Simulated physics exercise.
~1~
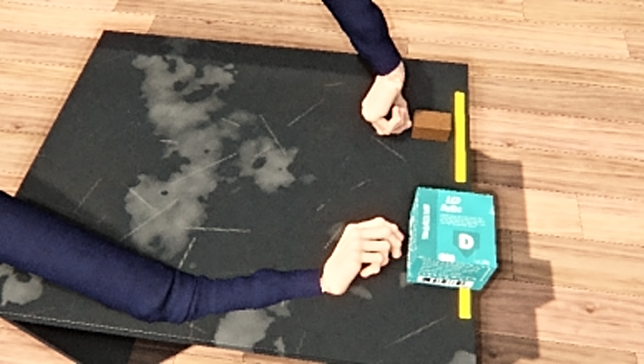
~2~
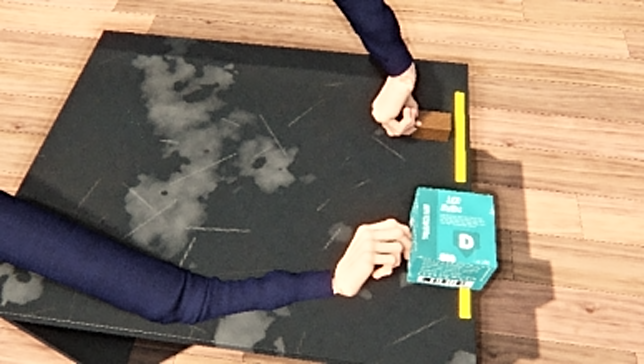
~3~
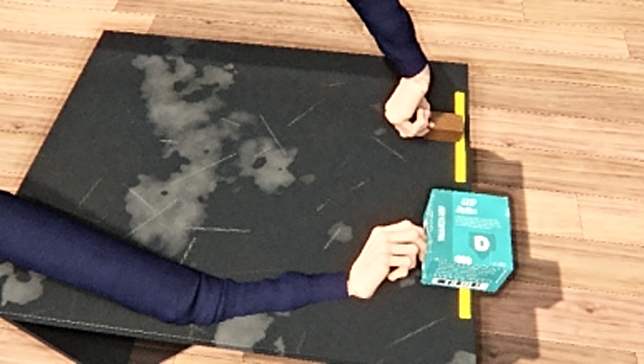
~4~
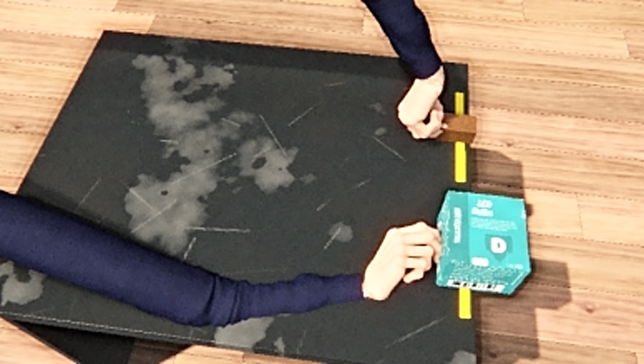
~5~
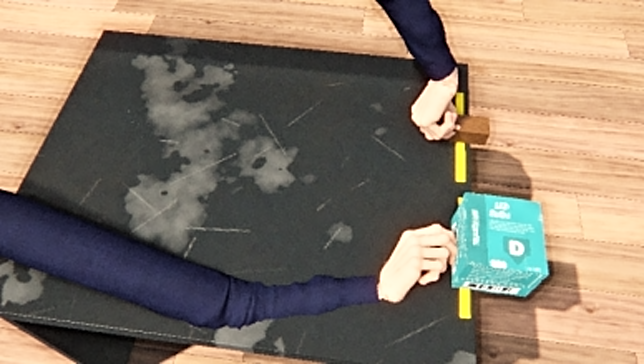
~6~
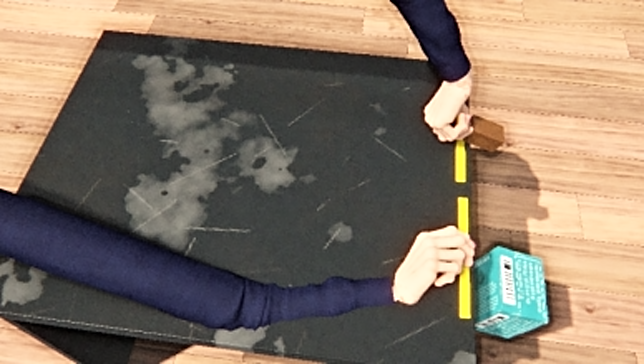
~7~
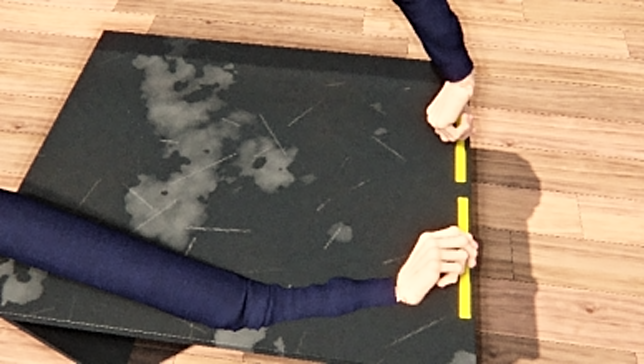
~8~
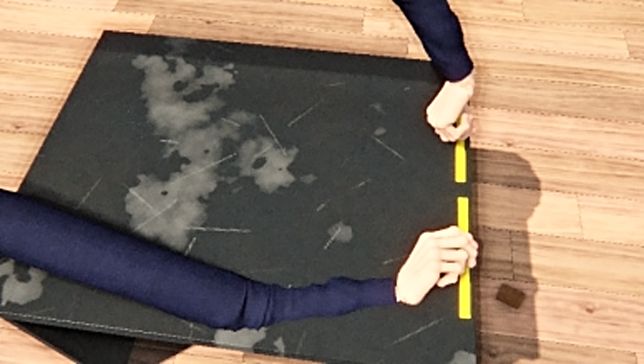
Turquoise box and small brown block being pushed right by two hands across a dark scuffed tabletop, both falling off the edge.
